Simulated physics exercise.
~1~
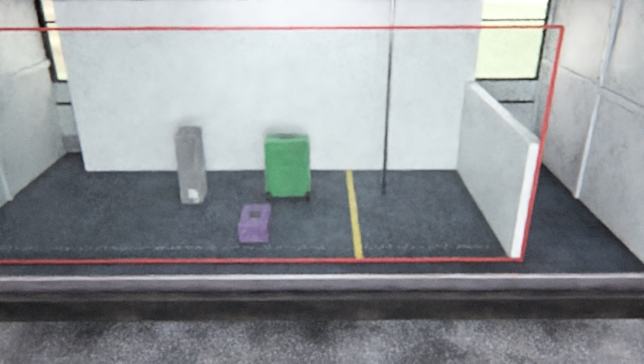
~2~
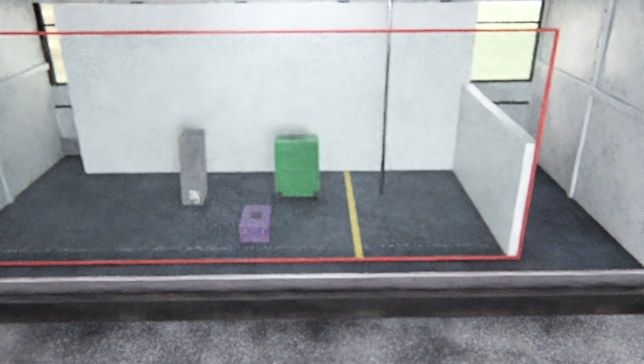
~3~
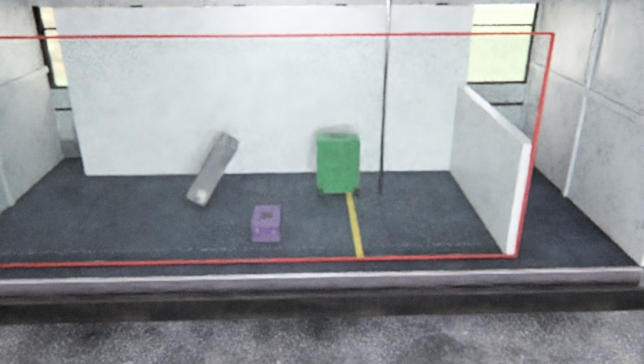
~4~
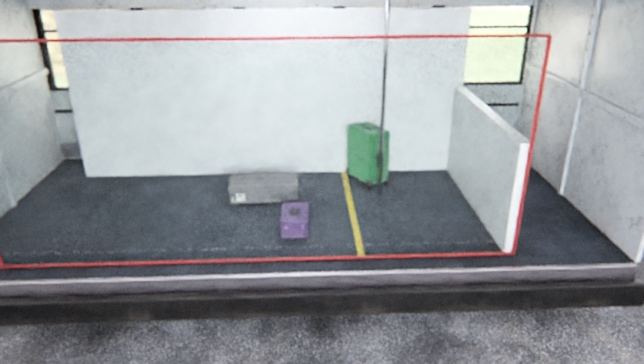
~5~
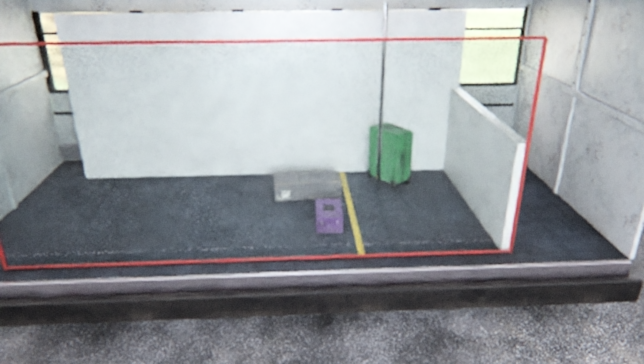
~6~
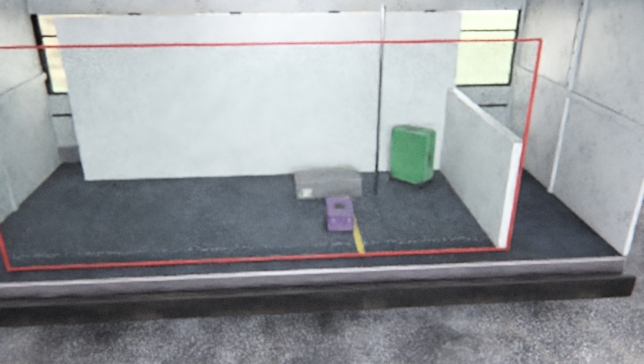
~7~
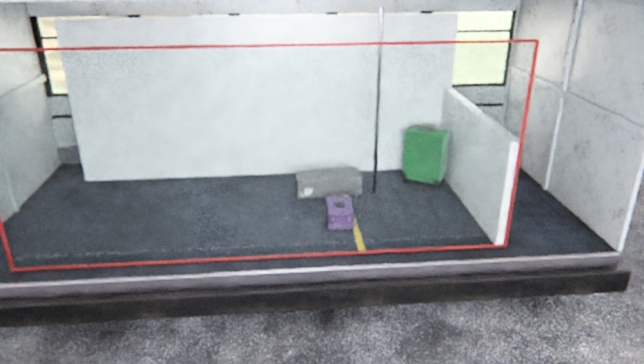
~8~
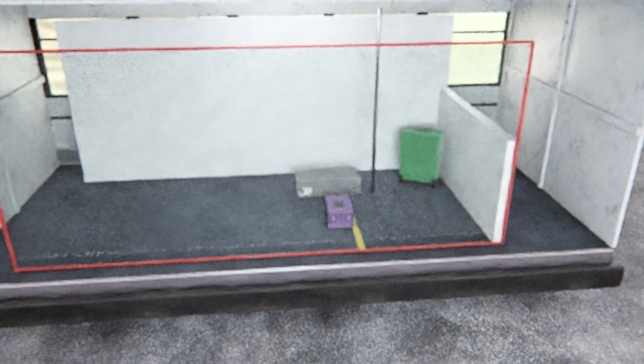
A green wheeled case starts rolling right across the dark floor of a pale-walled bay, seen from the front and slightly above as the view drifts sideways. A grey tall box stands to its left, a purple toolbox sits in front, and a yellow line and thin pole lie to the right. The case crosses the line while the grey box tips rightward and lands on its side. The box and toolbox then slide right together. Both stop just short of the line, while the case ends upright beyond it, near the low right wall.
